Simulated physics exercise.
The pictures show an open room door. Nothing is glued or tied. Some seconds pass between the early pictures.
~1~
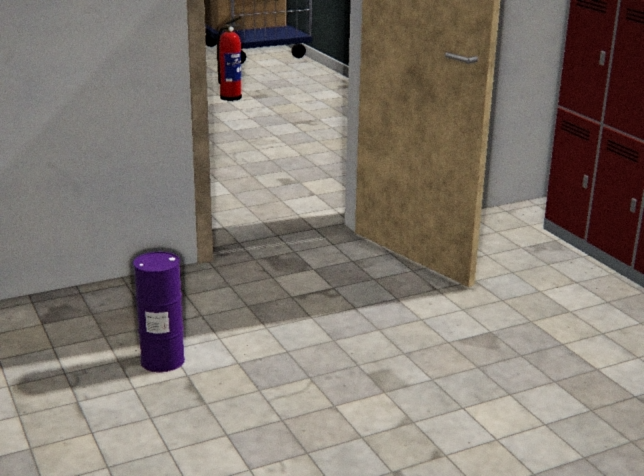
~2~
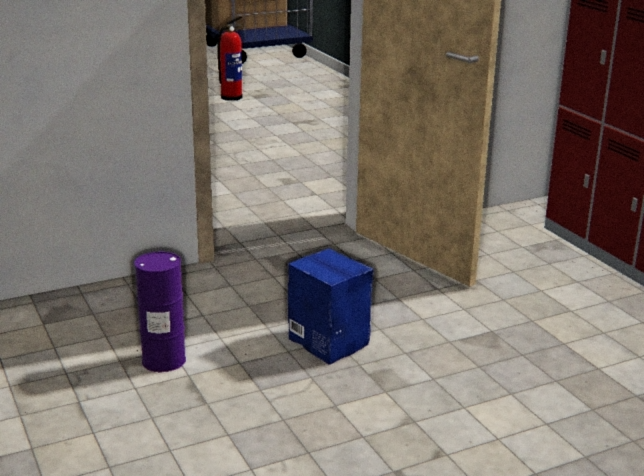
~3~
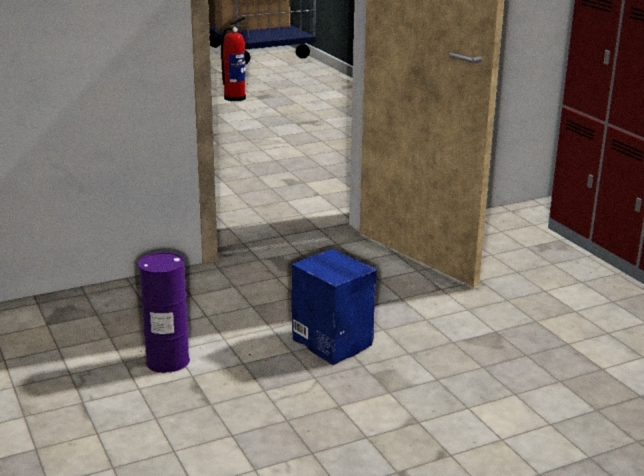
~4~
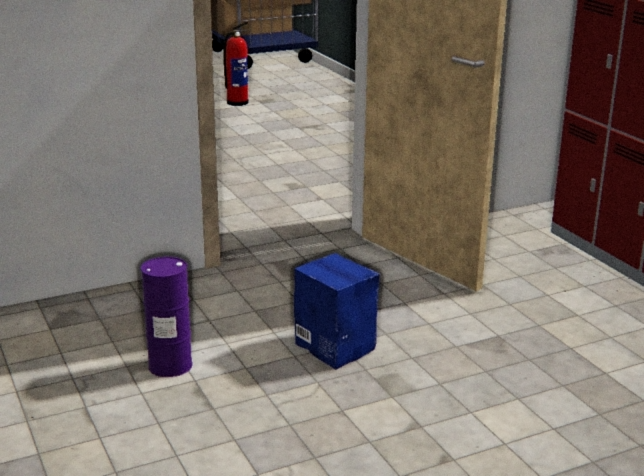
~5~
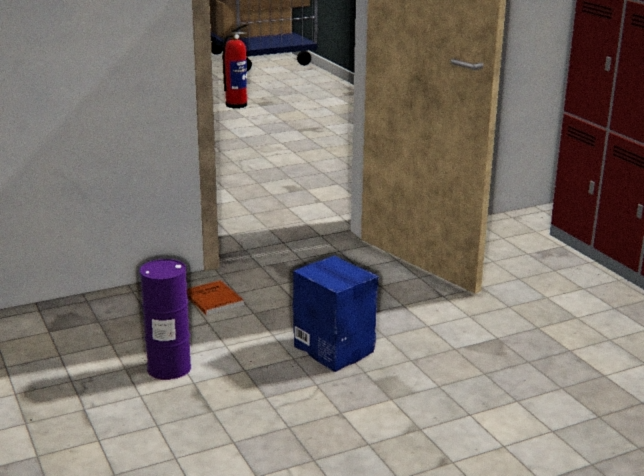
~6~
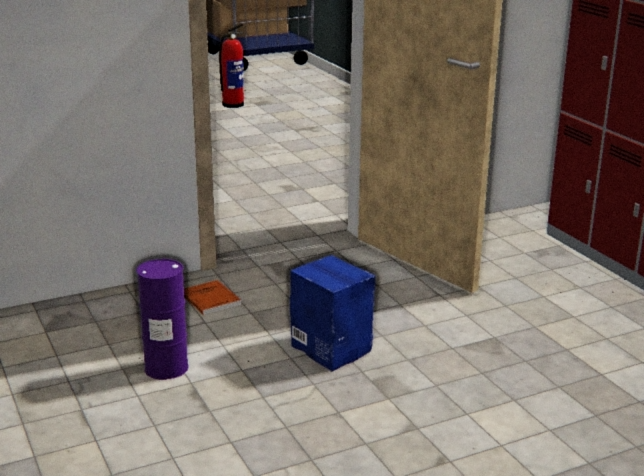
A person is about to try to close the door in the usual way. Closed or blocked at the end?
The door shuts.
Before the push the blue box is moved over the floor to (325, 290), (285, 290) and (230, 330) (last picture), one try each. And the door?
In the first case it jams; in the second case it jams; in the third case it closes.
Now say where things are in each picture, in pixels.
Door wide open and still; purple canister (160, 312), in the first frame.
Door wide open and still; purple canister (161, 312); blue box (330, 305), in the second frame.
Door wide open and still; purple canister (165, 313); blue box (333, 306), in the third frame.
Door wide open and still; purple canister (167, 317); blue box (336, 310), in the fourth frame.
Door wide open and still; purple canister (166, 320); blue box (335, 313), in the fifth frame.
Door wide open and still; orange book (211, 297); purple canister (163, 320), in the sixth frame.
Then, 0.90 s later than the last frame, door 69° open.
Then, 1.50 s later than the last frame, door 35° open.
When it is over, door 0° open; all 3 as before. End places, in pixels of the last picture, orange book near (211, 297).
